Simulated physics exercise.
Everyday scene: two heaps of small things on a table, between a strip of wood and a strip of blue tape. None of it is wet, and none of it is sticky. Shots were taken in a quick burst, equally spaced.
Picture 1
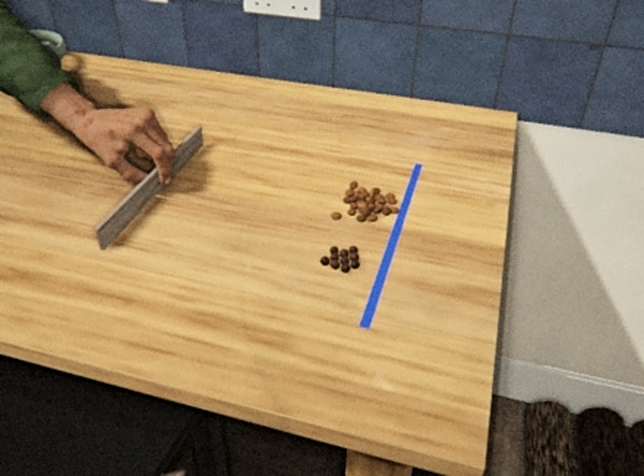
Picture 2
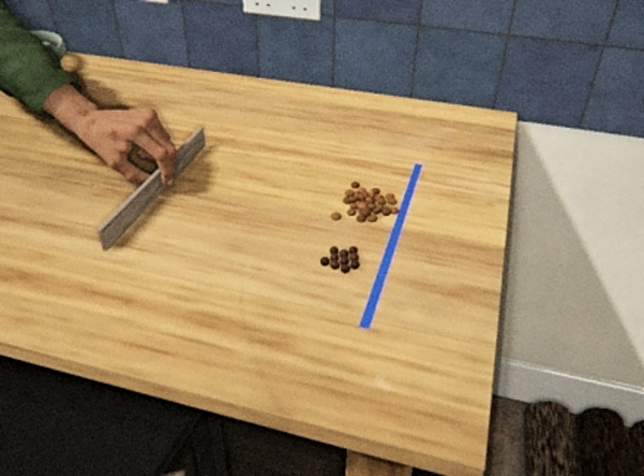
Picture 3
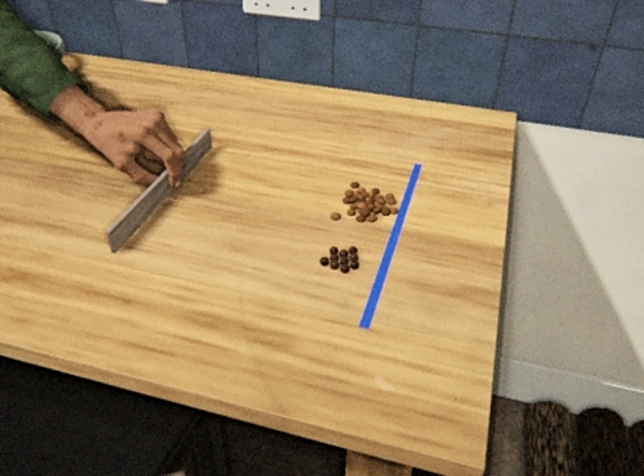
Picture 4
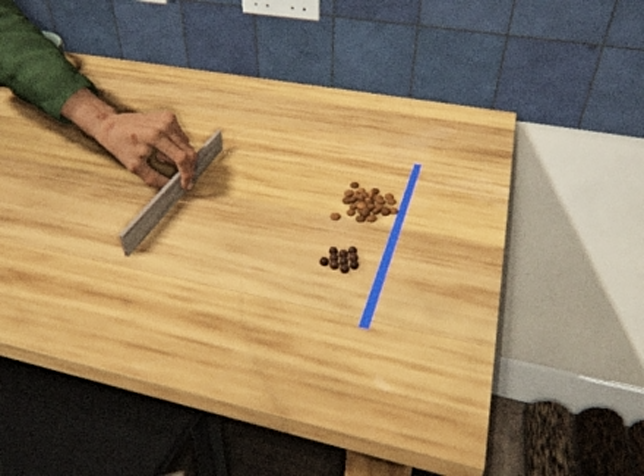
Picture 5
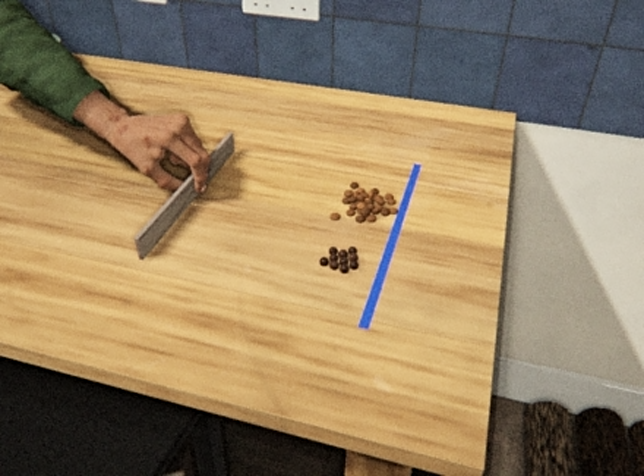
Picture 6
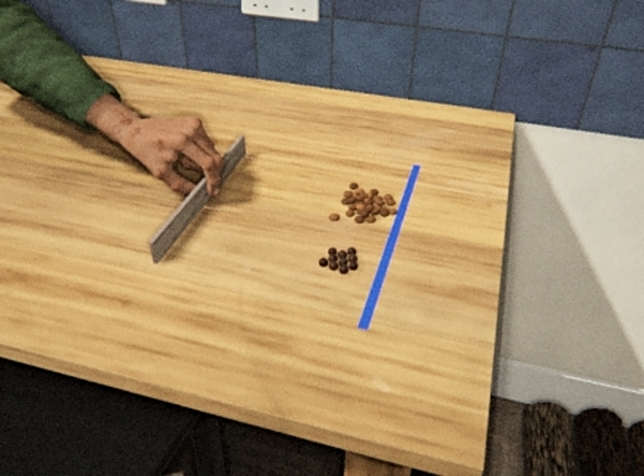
A pale wooden table against a blue tiled wall is seen from above at an angle by a still camera. Near its right edge lie a loose heap of brown bits and, nearer the viewer, a smaller cluster of dark round pieces, beside blue tape. A hand in a green sleeve holds a greyish strip upright at left, barely moving at first, then slides it steadily rightward.
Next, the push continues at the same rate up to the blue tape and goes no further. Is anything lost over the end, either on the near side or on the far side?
Nearer lot: Some is lost. Farther lot: None is lost.
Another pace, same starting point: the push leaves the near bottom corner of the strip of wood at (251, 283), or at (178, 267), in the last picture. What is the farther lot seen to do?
Try 1: Some falls off. Try 2: None falls off.
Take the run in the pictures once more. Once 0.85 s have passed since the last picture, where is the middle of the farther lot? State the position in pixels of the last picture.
(426, 218), roughly.
Then, 0.41 s later than the last frame, strip of wood still moving, near (302, 199); nearer lot all on the table, its front near (353, 266); farther lot all on the table, its front near (393, 212).
Then, 0.85 s later than the last frame, strip of wood stopped at the blue tape; nearer lot all on the table, its front near (419, 271); farther lot all on the table, its front near (445, 222).
Then, 1.13 s later than the last frame, strip of wood stopped at the blue tape; nearer lot all on the table, its front near (478, 328); farther lot all on the table, its front near (448, 223).
When it is over, strip of wood stopped at the blue tape; nearer lot every one over the edge; farther lot all on the table, its front near (448, 223).
